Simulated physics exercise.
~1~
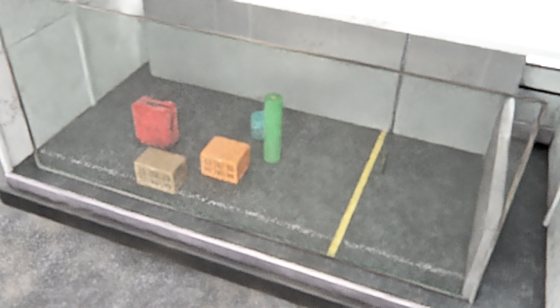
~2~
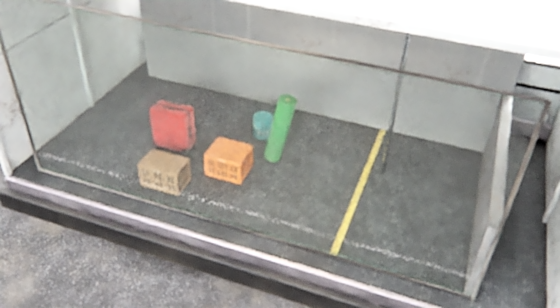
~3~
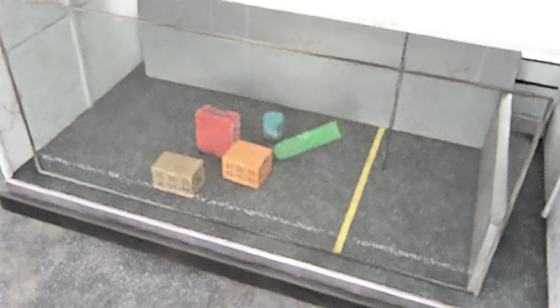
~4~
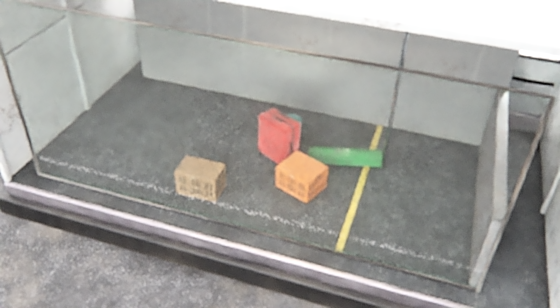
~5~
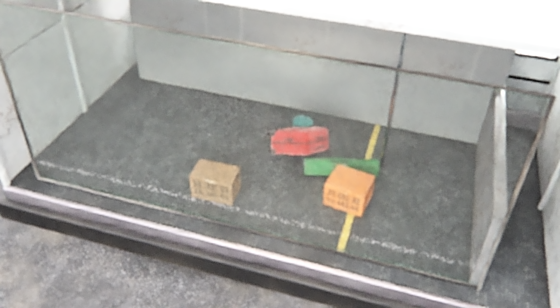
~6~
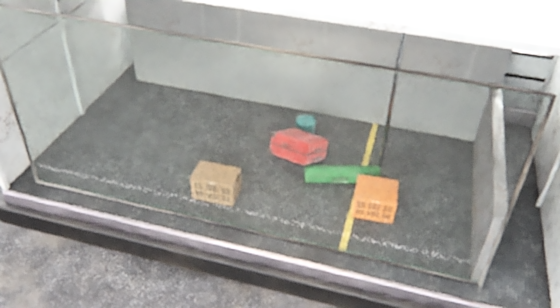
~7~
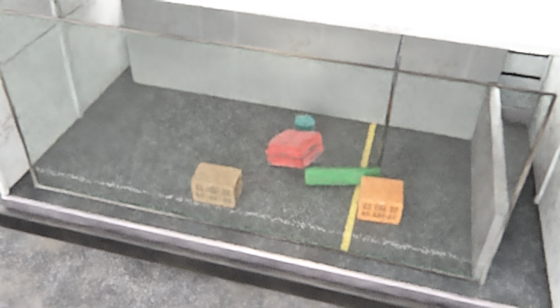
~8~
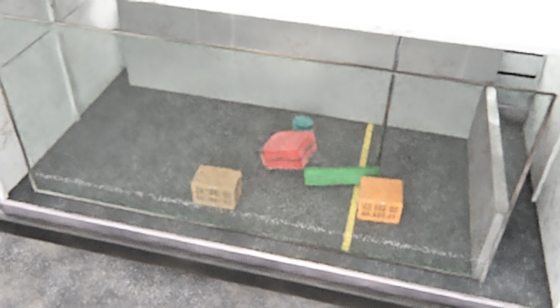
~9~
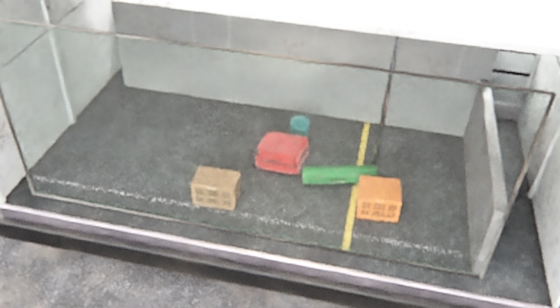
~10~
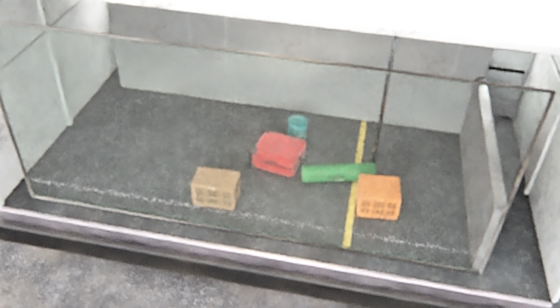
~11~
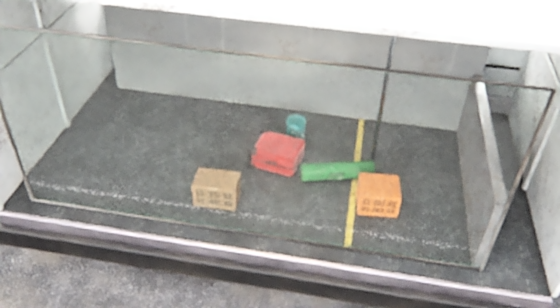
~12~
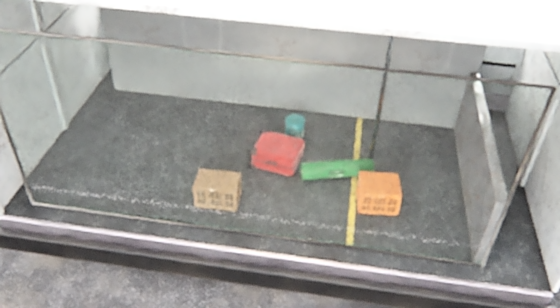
The clip opens on a glass-sided bay with a dark floor, where a red case, a brown crate, an orange crate, a teal bucket and an upright green roll stand left of a yellow line. The green roll leans to the right as the load begins to slide that way, then topples onto its side near the line. Next the red case tips over in front of the bucket, while the brown crate slides a shorter way and stops. The orange crate slides farthest and crosses the line. Everything settles with the other objects short of it, the roll's right end reaching the line.
